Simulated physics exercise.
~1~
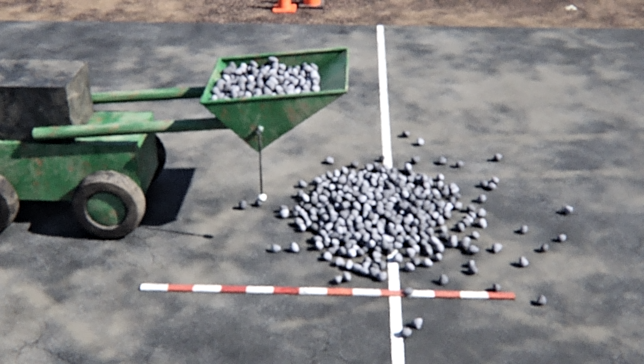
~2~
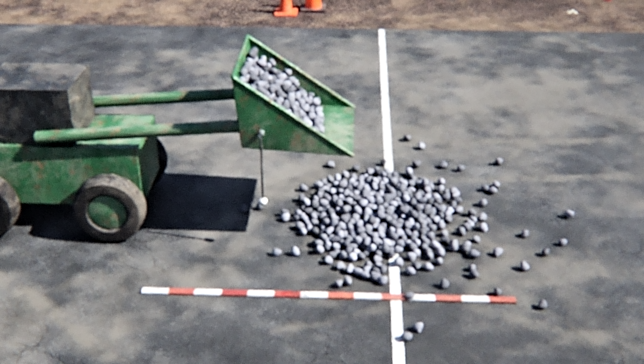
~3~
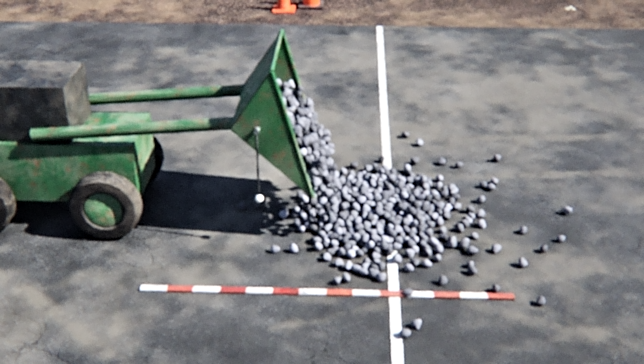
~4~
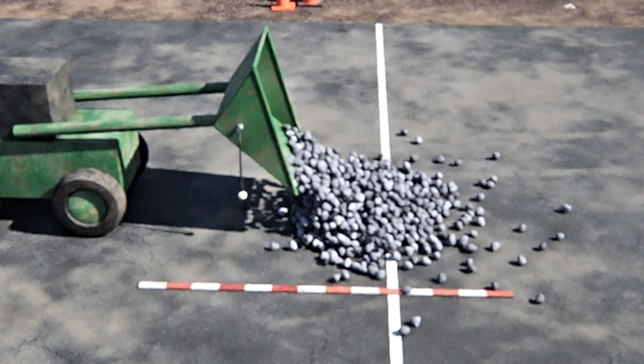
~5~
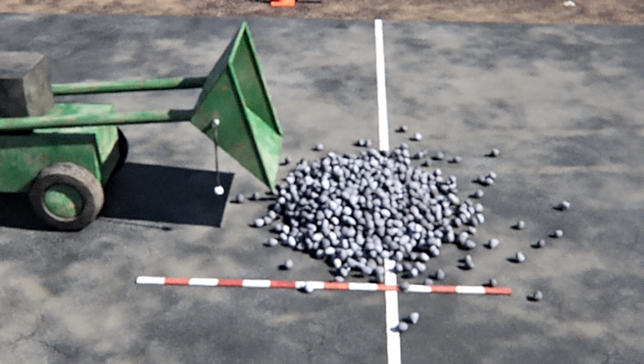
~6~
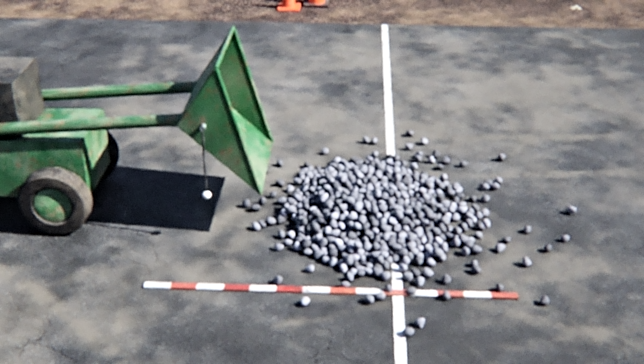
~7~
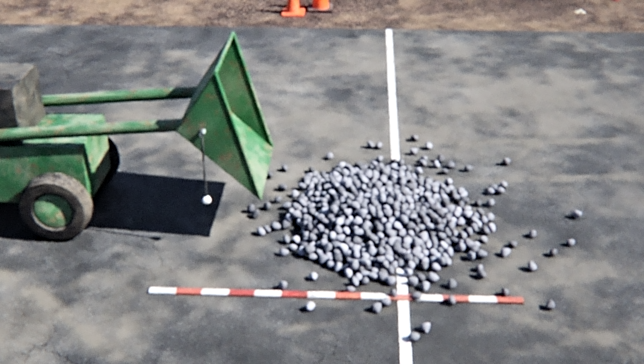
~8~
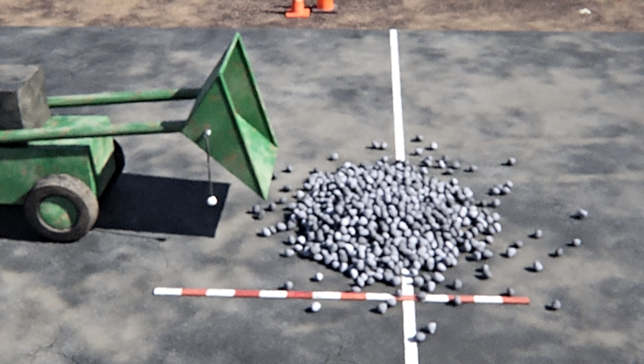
Green loader tipping a bucket of grey stones onto a loose pile across a white line, then backing left, bucket empty.
